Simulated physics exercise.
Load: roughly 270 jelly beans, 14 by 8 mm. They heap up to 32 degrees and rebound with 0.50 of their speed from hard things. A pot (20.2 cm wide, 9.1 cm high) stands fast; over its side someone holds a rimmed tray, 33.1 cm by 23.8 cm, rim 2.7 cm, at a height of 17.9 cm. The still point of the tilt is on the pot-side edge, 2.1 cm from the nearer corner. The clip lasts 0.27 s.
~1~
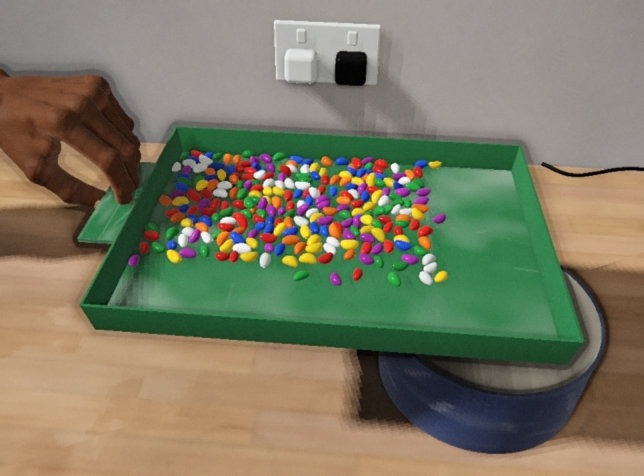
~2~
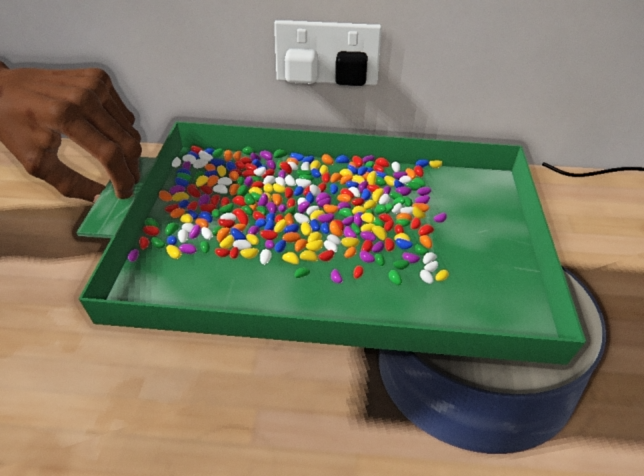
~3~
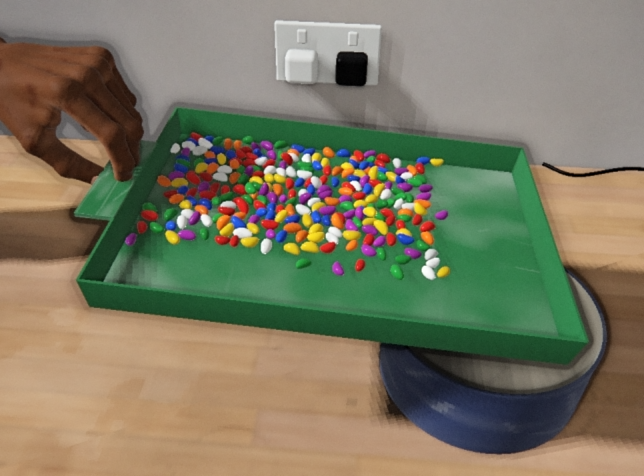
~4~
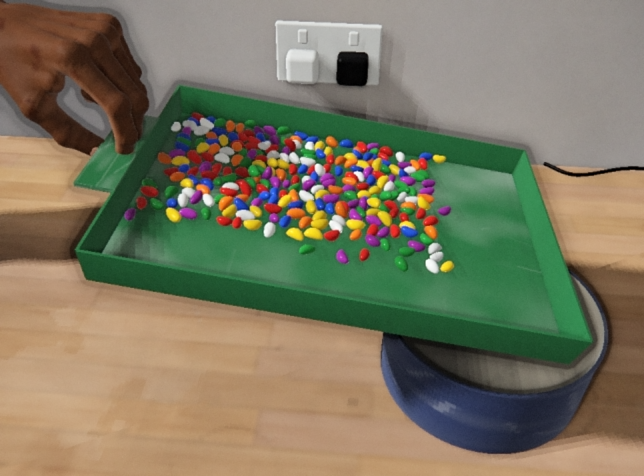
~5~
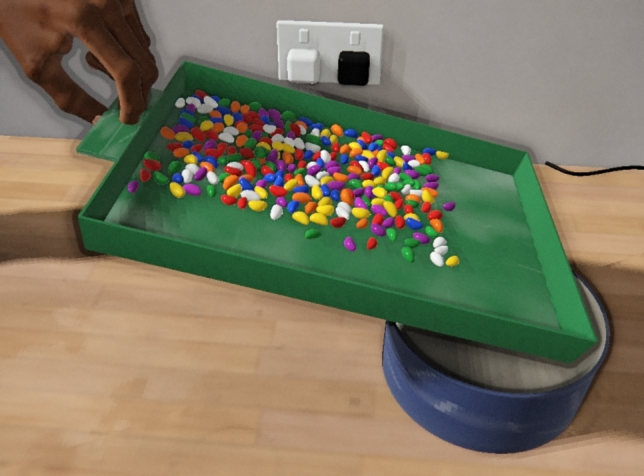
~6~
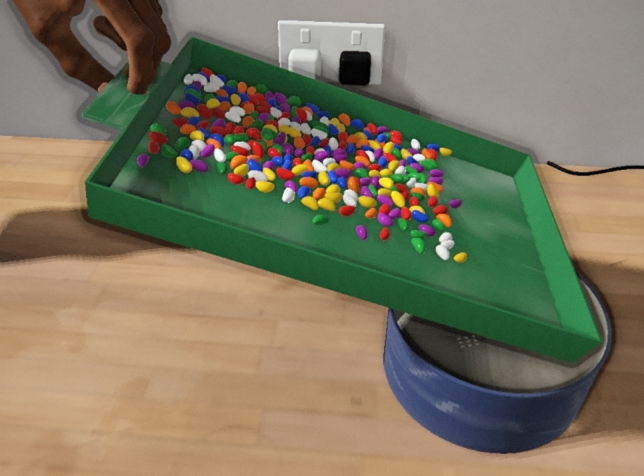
On a wooden counter below a wall socket, a green rimmed tray of colourful jelly beans sits level, its right end over a blue pot. A hand at the left handle steadily raises that end, tilting the tray down towards the pot while the beans stay clustered mostly towards the left.
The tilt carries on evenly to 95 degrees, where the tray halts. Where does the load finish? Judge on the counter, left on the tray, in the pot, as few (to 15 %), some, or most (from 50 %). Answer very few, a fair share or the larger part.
On the counter: A fair share; left on the tray: Very few; in the pot: The larger part.
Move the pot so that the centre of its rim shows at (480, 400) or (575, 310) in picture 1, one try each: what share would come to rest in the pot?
Some 5 and 85 per cent.
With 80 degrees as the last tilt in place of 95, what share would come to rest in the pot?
Then about 25 per cent.
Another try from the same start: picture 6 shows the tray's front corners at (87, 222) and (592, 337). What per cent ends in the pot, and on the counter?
Pot 65, counter 20.
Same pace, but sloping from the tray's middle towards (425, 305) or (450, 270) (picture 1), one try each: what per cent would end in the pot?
Some 0 and 0 per cent.
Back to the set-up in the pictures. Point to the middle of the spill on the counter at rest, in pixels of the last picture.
Around (619, 306).
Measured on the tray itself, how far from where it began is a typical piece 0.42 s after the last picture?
Some 15 cm.
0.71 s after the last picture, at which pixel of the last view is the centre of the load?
Near (538, 257).
Then, 0.42 s after the last picture, tilt 55 degrees; the tray holds 100 %, the pot 0 %.
Then, 0.71 s after the last picture, tilt 80 degrees; the tray holds 50 %, the pot 20 %.
Then, 1.09 s after the last picture, tilt 95 degrees; the tray holds 30 %, the pot 35 %.
In the end, counter 35 %, tray 5 %, pot 60 %.
